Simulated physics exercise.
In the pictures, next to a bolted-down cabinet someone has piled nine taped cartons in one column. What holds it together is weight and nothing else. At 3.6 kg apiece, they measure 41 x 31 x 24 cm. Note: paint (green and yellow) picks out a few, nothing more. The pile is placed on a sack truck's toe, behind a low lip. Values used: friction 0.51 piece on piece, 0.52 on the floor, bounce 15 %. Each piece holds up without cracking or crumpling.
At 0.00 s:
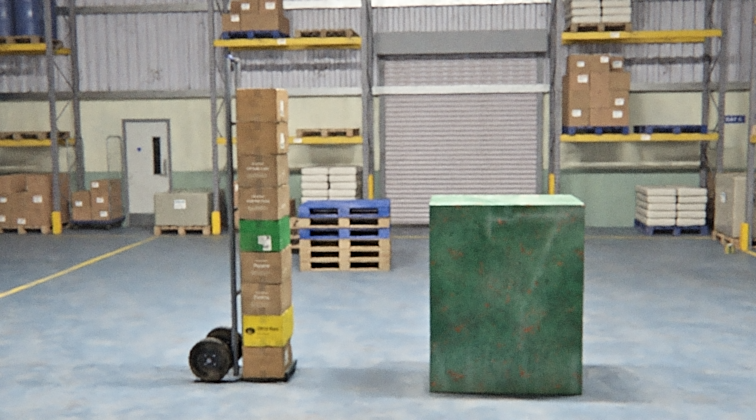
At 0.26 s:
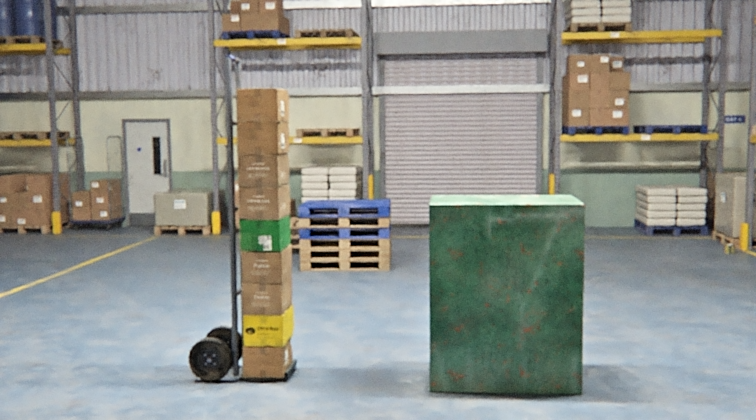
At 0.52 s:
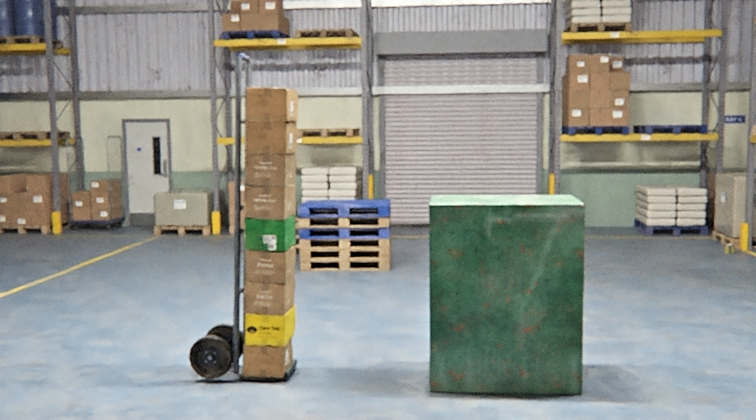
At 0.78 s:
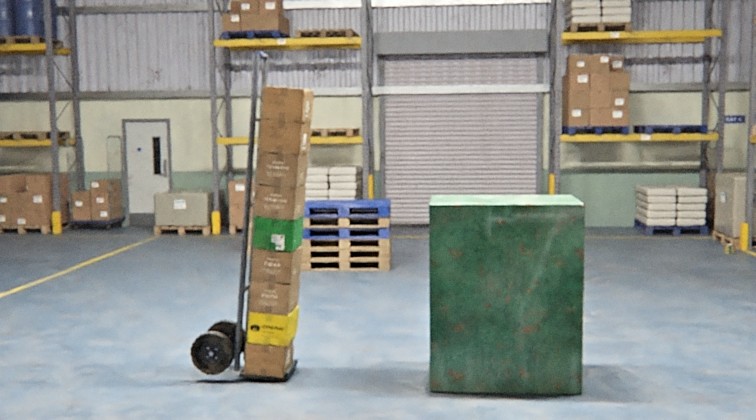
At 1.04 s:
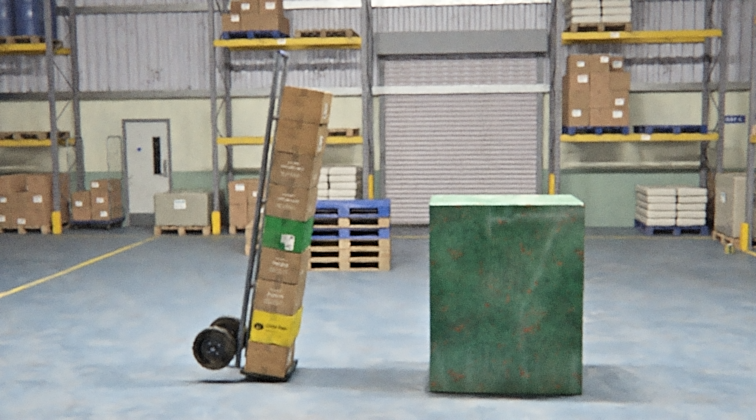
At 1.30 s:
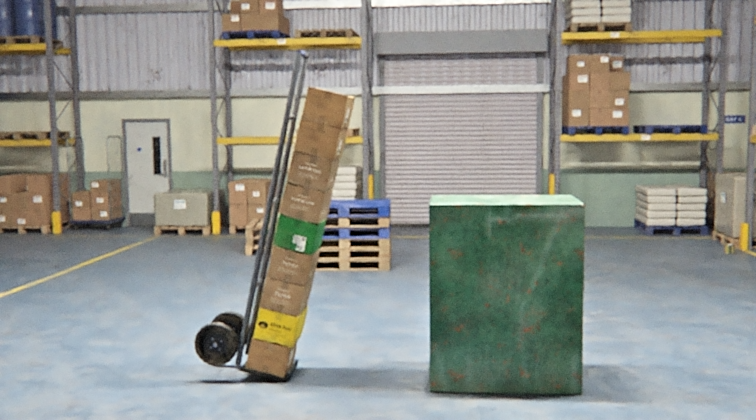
A tall stack of cartons on a sack truck leans gradually rightward toward a green block.
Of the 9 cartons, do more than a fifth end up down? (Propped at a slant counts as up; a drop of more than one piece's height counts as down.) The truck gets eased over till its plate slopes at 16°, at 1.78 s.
What ends down runs higher than a fifth of the lot.
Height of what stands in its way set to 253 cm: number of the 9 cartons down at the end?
0.
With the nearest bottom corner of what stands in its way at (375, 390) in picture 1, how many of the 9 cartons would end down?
Count at the end: 2.
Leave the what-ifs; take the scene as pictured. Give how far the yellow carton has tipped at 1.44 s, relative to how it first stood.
Rotation: Approx. 15°.
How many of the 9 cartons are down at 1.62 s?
The count by then is 0.
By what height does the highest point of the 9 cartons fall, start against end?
By about 55 cm, start to end.
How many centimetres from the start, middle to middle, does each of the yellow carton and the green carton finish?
Well, the yellow finishes about 30 cm from where it began, while the green finishes about 80 cm from its start.
After 1.44 s, none of the 9 cartons down, 9 disturbed; green carton 17° from how it stood; yellow carton 17° from how it stood.
After 1.62 s, none of the 9 cartons down, 9 disturbed; green carton 24° from how it stood; yellow carton 24° from how it stood.
After 1.82 s, 2 of the 9 cartons down; green carton 35° from how it stood, 11 cm lower; yellow carton 35° from how it stood.
After 2.08 s, 3 of the 9 cartons down; green carton 41° from how it stood, 17 cm lower; yellow carton 41° from how it stood.
In the end (2.8 s), 3 of the 9 cartons down; yellow carton 42° from how it stood; green carton 42° from how it stood, 17 cm lower. That is 33 per cent. From the last view, middles, yellow carton near (304, 325), green carton near (364, 254).
